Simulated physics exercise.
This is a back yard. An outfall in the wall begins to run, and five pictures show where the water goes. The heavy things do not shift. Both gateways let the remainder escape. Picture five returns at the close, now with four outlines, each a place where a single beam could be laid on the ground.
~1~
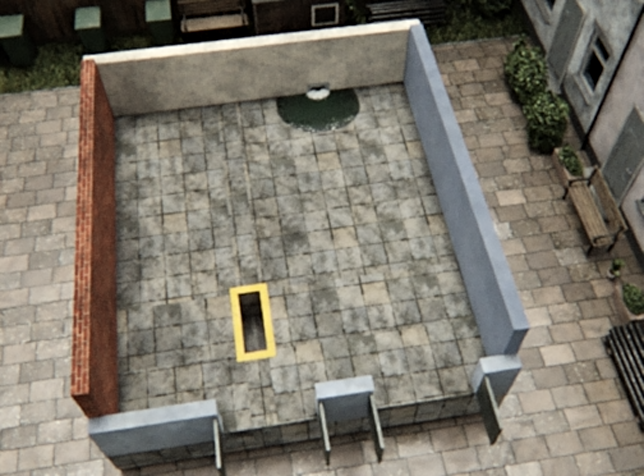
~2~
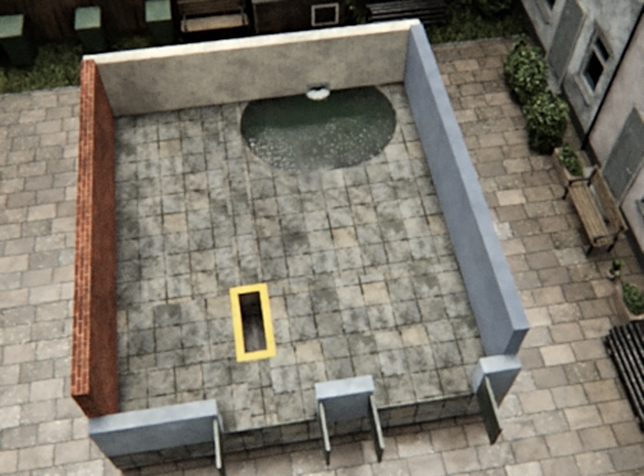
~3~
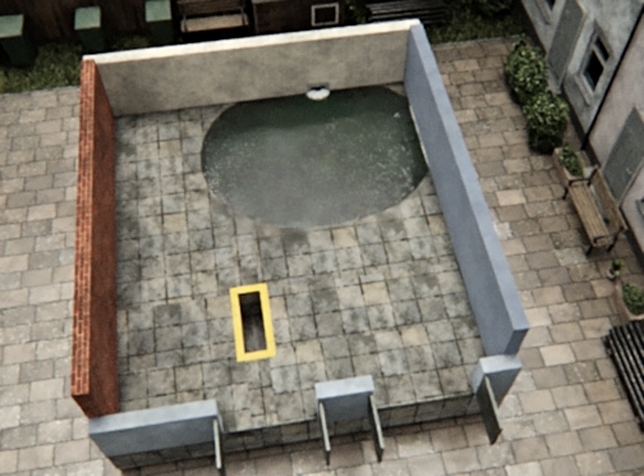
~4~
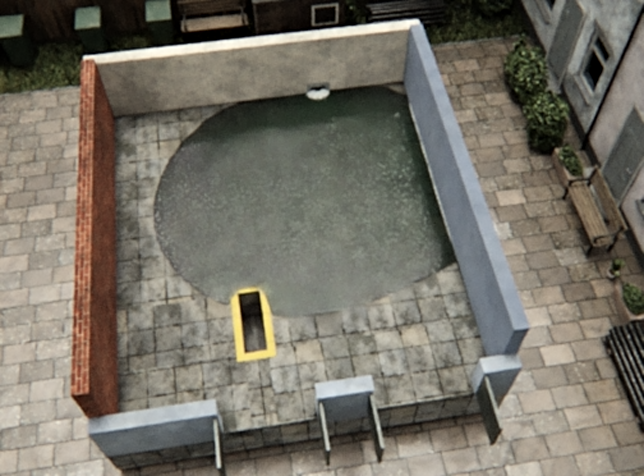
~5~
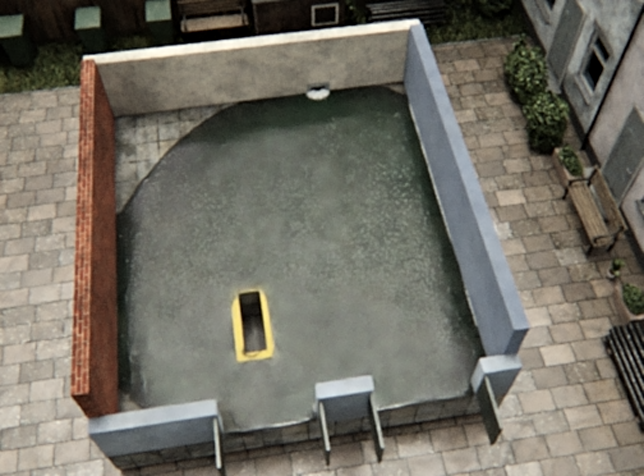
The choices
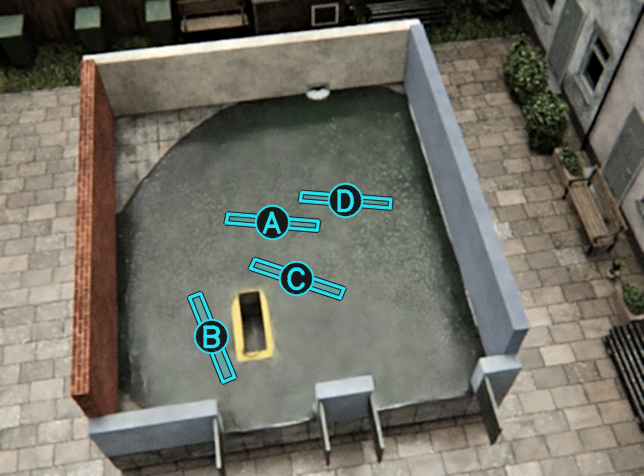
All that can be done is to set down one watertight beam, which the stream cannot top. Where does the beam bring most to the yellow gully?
Take B.
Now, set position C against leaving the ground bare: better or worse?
It is worse.
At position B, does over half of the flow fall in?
No.
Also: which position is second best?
That is position D.
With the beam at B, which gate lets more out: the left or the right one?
The left one.
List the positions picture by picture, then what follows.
Outfall at (318, 88); yellow gully at (252, 321); open gate at (269, 412); open gate at (420, 388); water covers 4 % of the ground and shows as far out as (310, 128); yellow gully still dry.
Water covers 13 % of the ground and shows as far out as (264, 158); yellow gully still dry.
Water covers 30 % of the ground and shows as far out as (280, 222); yellow gully still dry.
Water covers 55 % of the ground and shows as far out as (226, 299); yellow gully still dry.
Water covers 87 % of the ground and shows as far out as (137, 391); yellow gully taking water.
On the marked copy, A from (227, 218) to (317, 225); B from (195, 295) to (228, 379); C from (252, 263) to (341, 293); D from (300, 196) to (390, 203).
For position A, about 10 % of the stream runs into the yellow gully, about 90 % out by the gates.
For position B, about 26 % of the stream runs into the yellow gully, about 74 % out by the gates.
For position C, about 8 % of the stream runs into the yellow gully, about 92 % out by the gates.
For position D, about 19 % of the stream runs into the yellow gully, about 81 % out by the gates.
